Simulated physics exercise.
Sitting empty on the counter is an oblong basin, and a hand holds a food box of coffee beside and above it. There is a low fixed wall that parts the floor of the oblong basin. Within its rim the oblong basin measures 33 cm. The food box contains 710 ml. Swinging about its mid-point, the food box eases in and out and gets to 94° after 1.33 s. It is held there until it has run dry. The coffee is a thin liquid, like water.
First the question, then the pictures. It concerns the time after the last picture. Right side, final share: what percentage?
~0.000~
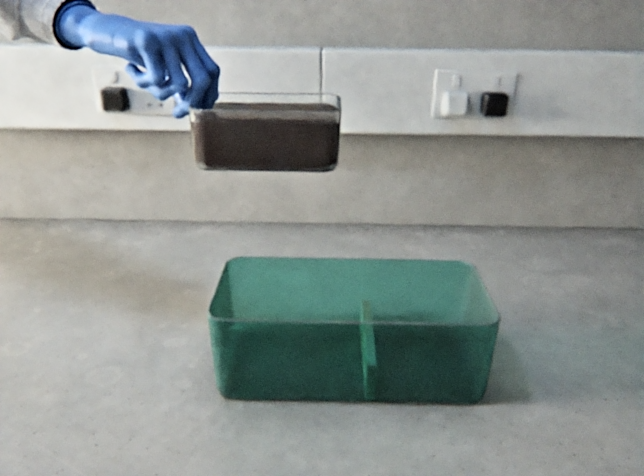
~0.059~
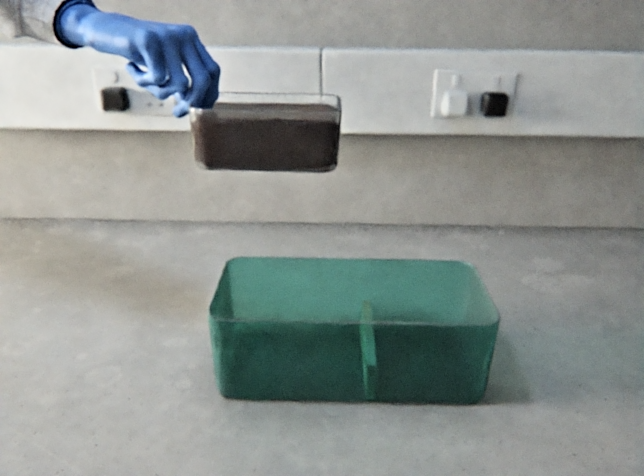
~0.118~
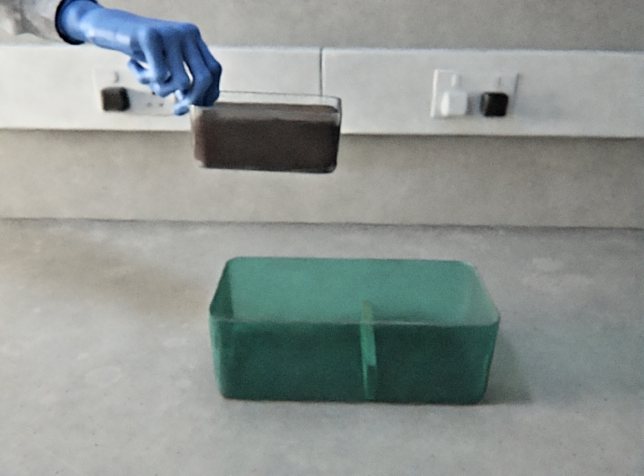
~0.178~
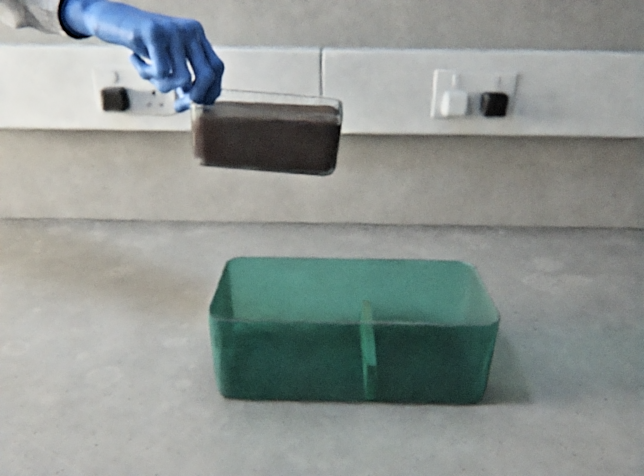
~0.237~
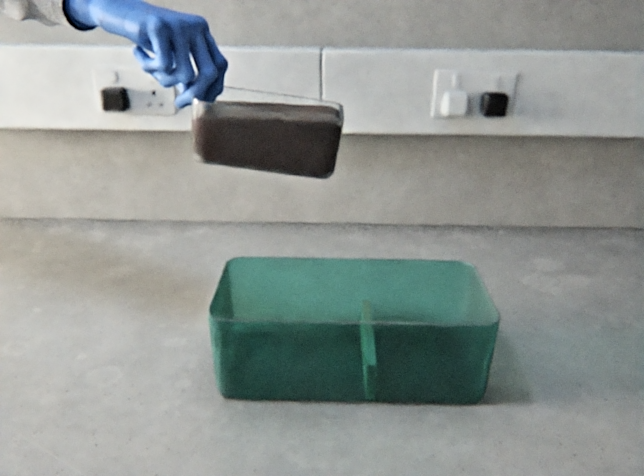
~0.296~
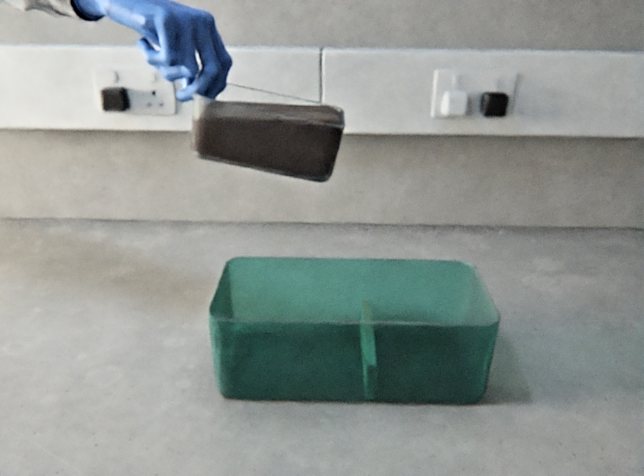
74 per cent.
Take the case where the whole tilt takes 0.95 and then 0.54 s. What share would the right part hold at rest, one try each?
The first try gives 70 percent and the second 70 percent.
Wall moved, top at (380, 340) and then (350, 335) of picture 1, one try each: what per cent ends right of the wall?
First try about 60 %, second try about 80 %.
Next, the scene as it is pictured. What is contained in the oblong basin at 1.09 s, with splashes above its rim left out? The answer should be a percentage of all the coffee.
About 80 per cent.
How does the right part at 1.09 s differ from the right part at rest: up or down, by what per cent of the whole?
I'd say it grows by some 1.
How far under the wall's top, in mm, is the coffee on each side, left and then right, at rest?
About 42 mm left, about 22 mm right.
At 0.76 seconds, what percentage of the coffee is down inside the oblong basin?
Near 18 in a hundred.
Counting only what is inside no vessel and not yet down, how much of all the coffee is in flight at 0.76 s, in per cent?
Close to 38 per cent, I'd say.
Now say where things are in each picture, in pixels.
In the first frame, tilt 0°; pouring edge (340, 105); surface from (200, 110) to (338, 111); the oblong basin's rim runs from (218, 286) to (486, 291); the wall's top is at (369, 331).
In the second frame, tilt 0°; pouring edge (340, 105); surface from (201, 109) to (338, 112).
In the third frame, tilt 2°; pouring edge (340, 107); surface from (201, 109) to (338, 112).
In the fourth frame, tilt 4°; pouring edge (341, 110); surface from (202, 109) to (339, 114).
In the fifth frame, tilt 7°; pouring edge (342, 114); surface from (203, 108) to (340, 114).
In the sixth frame, tilt 11°; pouring edge (343, 119); surface from (203, 109) to (342, 114).
After 0.76 s the tilt is 57° and 44 per cent is still to pour, 2 is left of the wall and 16 right of it.
After 1.09 s the tilt is 87° and 11 per cent is still to pour, 6 is left of the wall and 73 right of it.
After 1.45 s the tilt is 94° and 2 per cent is still to pour, 20 is left of the wall and 74 right of it.
After 1.83 s the tilt is 94° and 0 per cent is still to pour, 23 is left of the wall and 74 right of it.
In the end 23 per cent lies left of the wall, 74 right of it and 2 outside.
